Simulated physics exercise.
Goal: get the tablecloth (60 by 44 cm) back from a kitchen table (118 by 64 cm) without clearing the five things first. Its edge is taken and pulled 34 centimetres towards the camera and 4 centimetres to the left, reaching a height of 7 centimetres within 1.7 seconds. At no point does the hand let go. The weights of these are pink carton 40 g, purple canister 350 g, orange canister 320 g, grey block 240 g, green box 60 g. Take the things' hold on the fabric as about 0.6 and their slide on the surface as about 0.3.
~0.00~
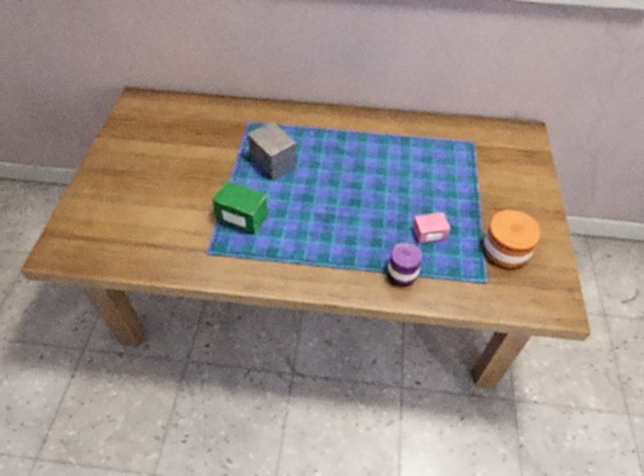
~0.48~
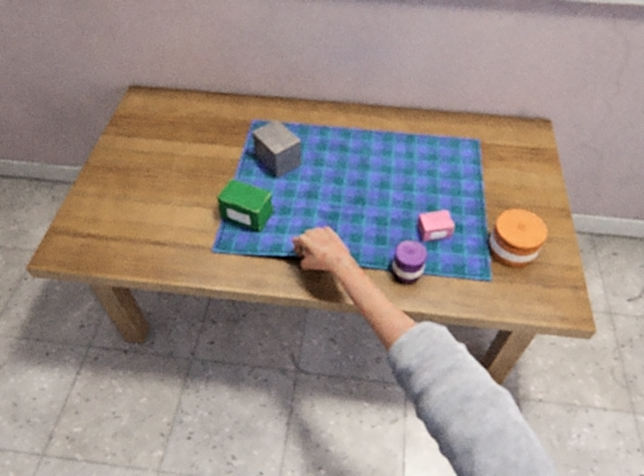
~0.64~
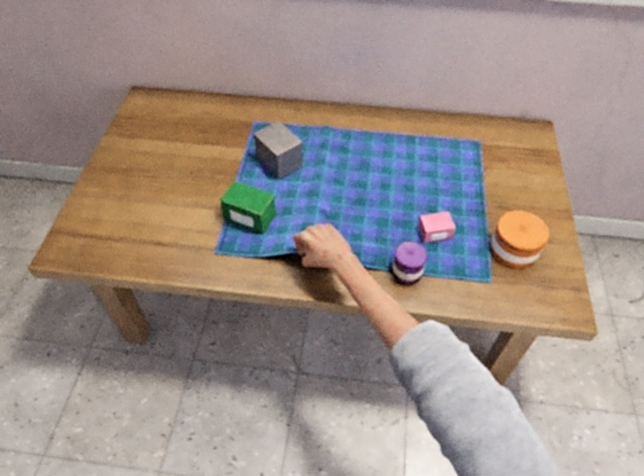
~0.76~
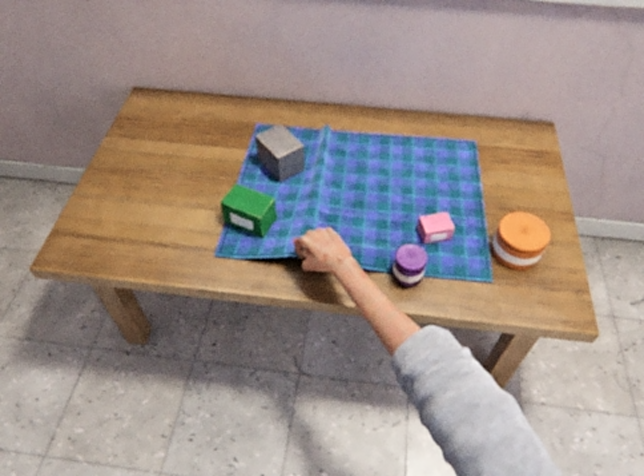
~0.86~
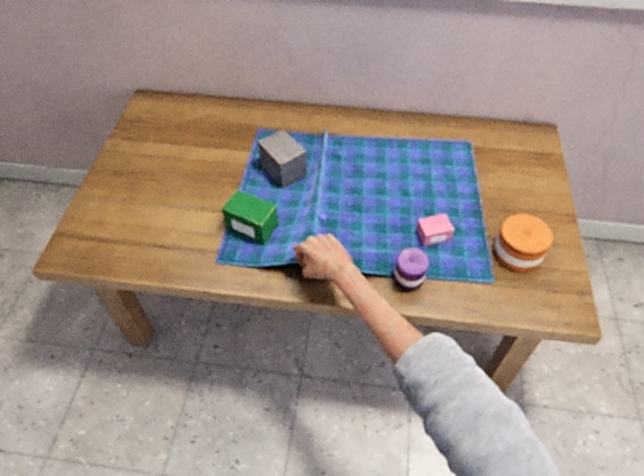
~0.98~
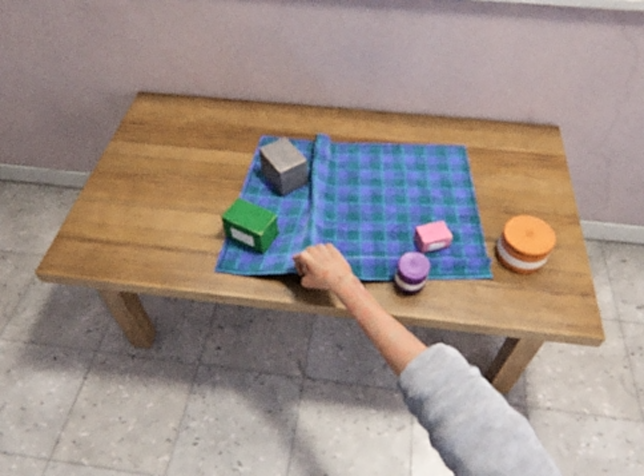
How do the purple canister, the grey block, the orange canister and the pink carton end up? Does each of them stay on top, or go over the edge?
The purple canister is off, the grey block is on, the orange canister is on, the pink carton is off.
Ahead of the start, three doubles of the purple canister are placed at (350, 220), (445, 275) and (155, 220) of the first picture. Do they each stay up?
Going through the three spots as listed: Ends up off the top, ends up off the top and holds its spot.
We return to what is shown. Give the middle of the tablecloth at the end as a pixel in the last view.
Around (284, 313).
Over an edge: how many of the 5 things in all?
After counting, the figure is 3.
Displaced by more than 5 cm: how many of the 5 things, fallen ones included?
In total, 4 of them qualify.
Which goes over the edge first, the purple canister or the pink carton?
First: Purple.
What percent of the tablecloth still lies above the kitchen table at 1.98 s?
Roughly 55%.
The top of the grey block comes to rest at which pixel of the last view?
Check near (247, 258) - that's where it comes to rest.
By 1.3 s, 95 % of the tablecloth is still over the top; grey block 13 cm off its start, pink carton 9 cm off its start, purple canister 6 cm off its start.
By 1.6 s, 80 % of the tablecloth is still over the top; grey block 23 cm off its start, pink carton 18 cm off its start, purple canister on its side, 15 cm off its start.
By 2.0 s, 55 % of the tablecloth is still over the top; grey block 32 cm off its start at (251, 246), pink carton 30 cm off its start at (390, 353), purple canister over the edge.
By 2.3 s, 45 % of the tablecloth is still over the top; pink carton over the edge, grey block 35 cm off its start, purple canister over the edge.
By 3.9 s, 45 % of the tablecloth is still over the top; pink carton over the edge, grey block 35 cm off its start at (247, 258), purple canister over the edge, orange canister 0 cm off its start at (530, 234).
